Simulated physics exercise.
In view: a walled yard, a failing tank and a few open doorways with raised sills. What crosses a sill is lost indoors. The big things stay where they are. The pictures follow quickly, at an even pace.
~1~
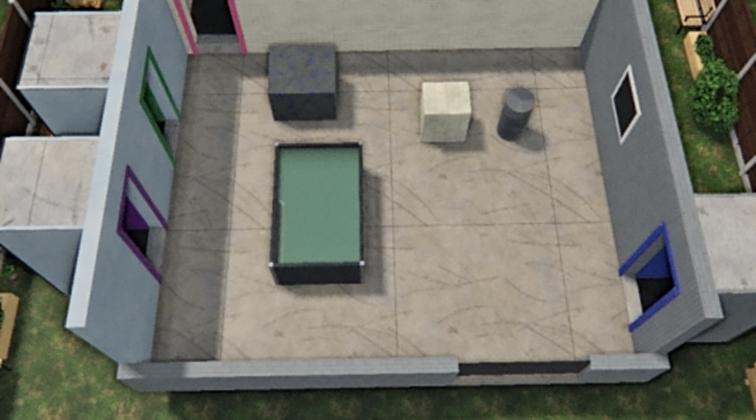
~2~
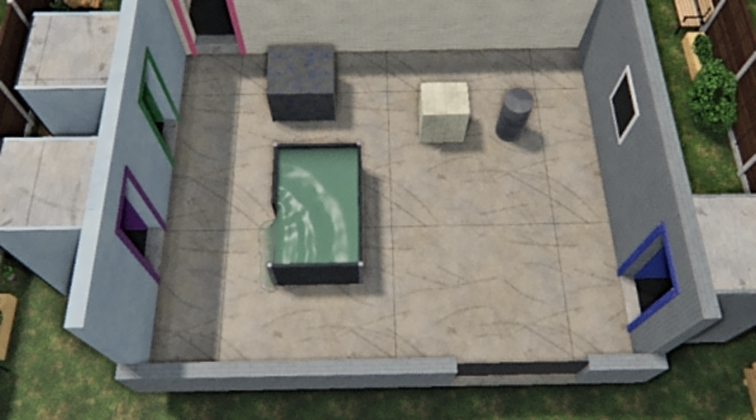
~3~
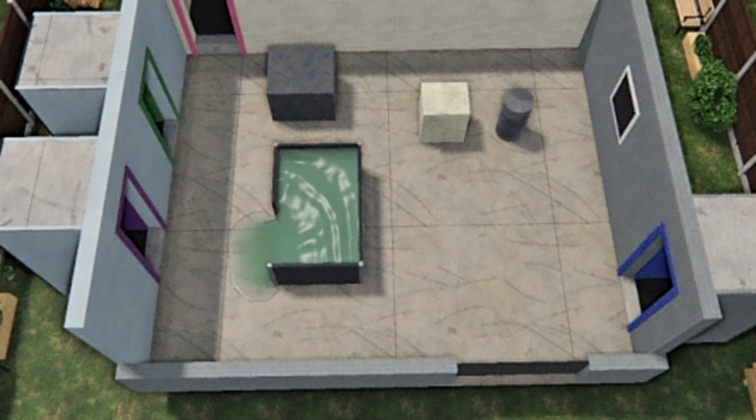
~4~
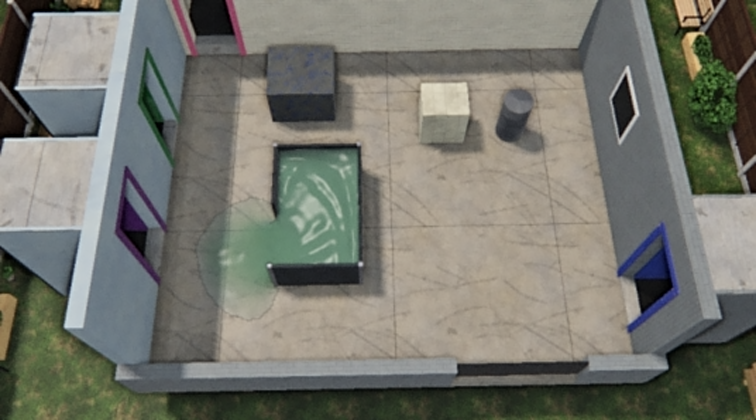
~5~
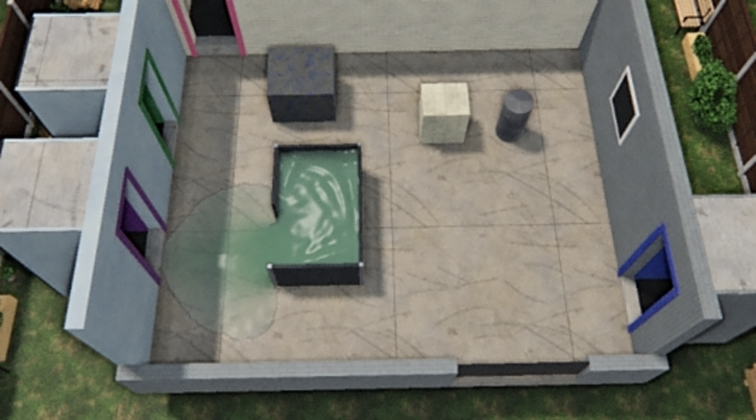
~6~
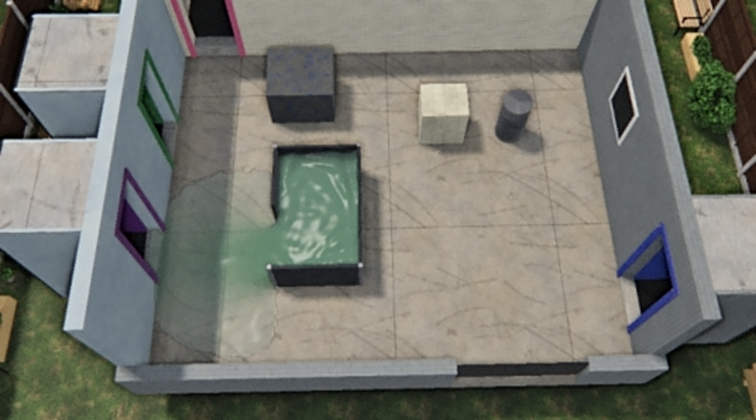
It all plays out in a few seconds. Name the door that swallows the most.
The purple doorway takes the most.
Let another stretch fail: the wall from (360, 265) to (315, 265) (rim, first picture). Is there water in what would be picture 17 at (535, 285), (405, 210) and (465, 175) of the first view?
In that order: Awash, not flooded, free of water.
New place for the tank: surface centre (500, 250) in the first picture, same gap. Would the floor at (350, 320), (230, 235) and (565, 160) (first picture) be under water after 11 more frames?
In turn: Awash, under water, clear.
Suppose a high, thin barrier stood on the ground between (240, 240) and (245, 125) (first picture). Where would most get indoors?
Most goes in at the purple door.
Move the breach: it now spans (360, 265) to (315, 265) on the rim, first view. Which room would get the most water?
Most goes in at the one in blue.
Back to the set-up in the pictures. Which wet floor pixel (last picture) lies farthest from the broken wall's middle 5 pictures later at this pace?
Close to (179, 121).
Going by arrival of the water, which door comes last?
It is the blue door.
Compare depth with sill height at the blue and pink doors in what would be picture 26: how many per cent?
Roughly 0 per cent, then 60 per cent.
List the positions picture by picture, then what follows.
In the first frame, the tank at (318, 204) is whole and still.
In the second frame, water pours out at (278, 247) and has run to (274, 289).
In the third frame, water pours out at (278, 248) and has run to (238, 228).
In the fourth frame, water pours out at (278, 249) and has run to (204, 238).
In the fifth frame, the front is at (168, 245), out from the gap at (278, 249).
In the sixth frame, the front is at (156, 313), out from the gap at (277, 250).
A moment on, water covers 15 % of the floor; blue door not reached, pink door not reached, purple door a lot in, green door wet at the sill, nothing in.
Next, water covers 20 % of the floor; blue door not reached, pink door wet at the sill, nothing in, purple door a lot in, green door wet at the sill, nothing in.
Then, water covers 40 % of the floor; blue door not reached, pink door wet at the sill, nothing in, purple door a lot in, green door wet at the sill, nothing in.
Later, water covers 70 % of the floor; blue door a trickle in, pink door wet at the sill, nothing in, purple door a lot in, green door wet at the sill, nothing in.
In the end, water covers 95 % of the floor; blue door some in, pink door wet at the sill, nothing in, purple door a lot in, green door wet at the sill, nothing in; the purple door has let in the most.
